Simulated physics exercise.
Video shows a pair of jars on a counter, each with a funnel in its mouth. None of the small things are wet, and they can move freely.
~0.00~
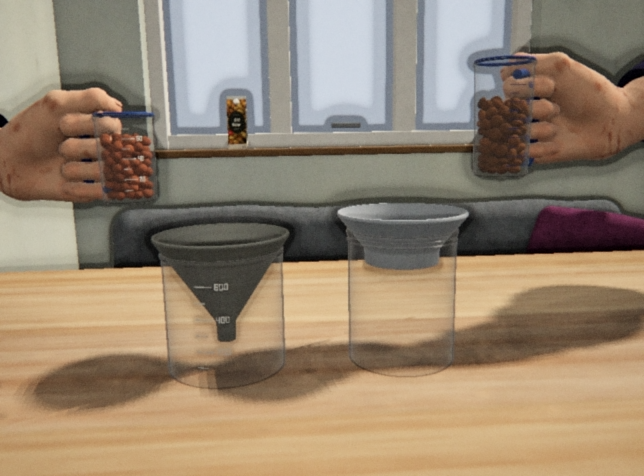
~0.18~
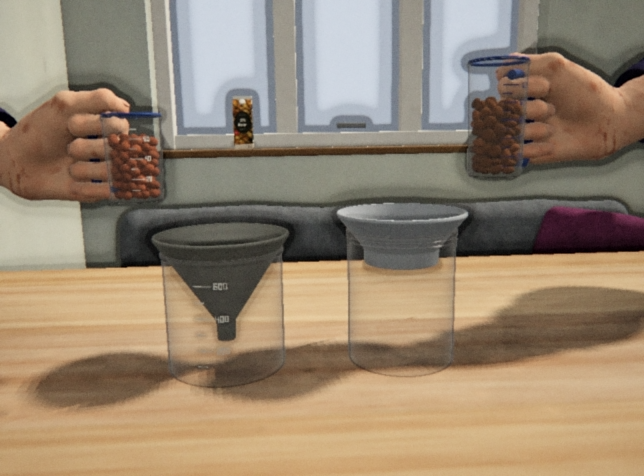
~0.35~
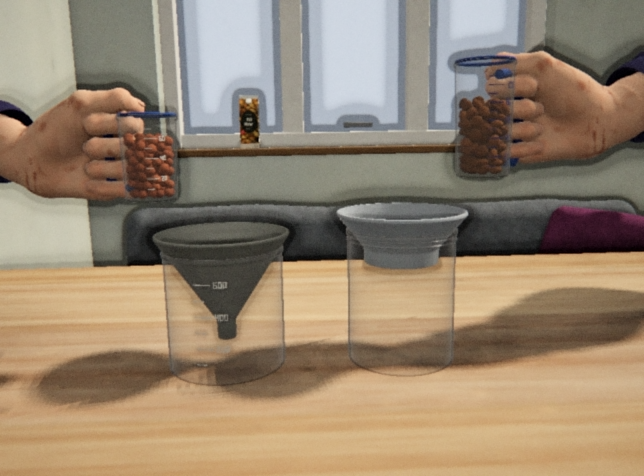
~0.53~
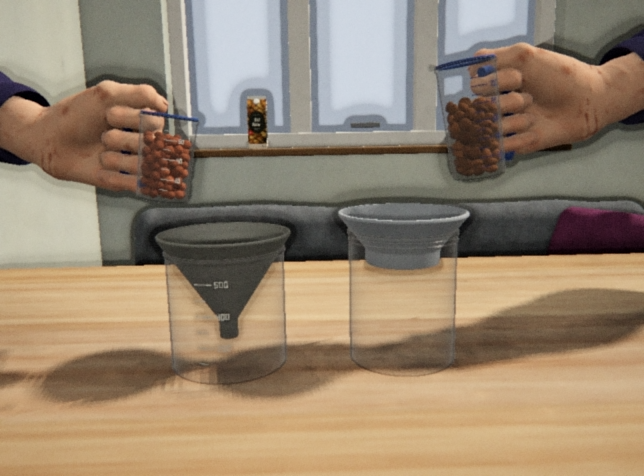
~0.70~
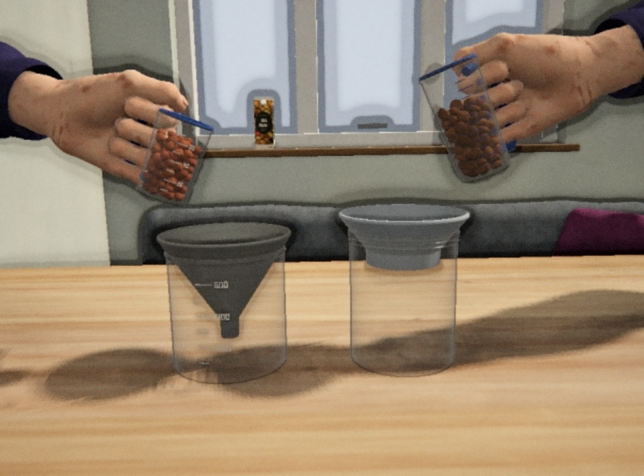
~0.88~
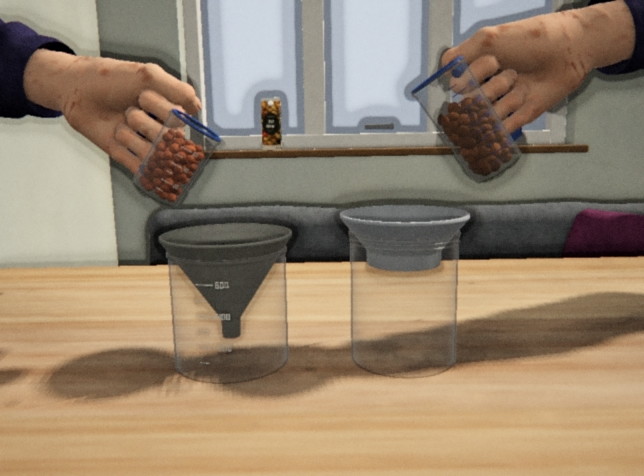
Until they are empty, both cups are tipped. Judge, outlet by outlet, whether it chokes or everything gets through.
At the end, left: I expect a stoppage, right: I expect a smooth flow.
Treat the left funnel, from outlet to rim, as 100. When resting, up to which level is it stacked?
About 70 percent.
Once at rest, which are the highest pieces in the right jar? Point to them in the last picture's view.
About (375, 333).
After 1.27 s, left, all still in the cup; right, all still in the cup.
After 1.69 s, left, nearly all still in the cup, a stray few in or over the funnel; right, all still in the cup.
After 2.18 s, left, about a quarter still in the cup, most in or over the funnel, a stray few down in the jar; right, about a third still in the cup, about a third in or over the funnel, about a third down in the jar.
At rest (2.9 s), left, nearly all stuck in the funnel, a stray few down in the jar; right, all down in the jar.
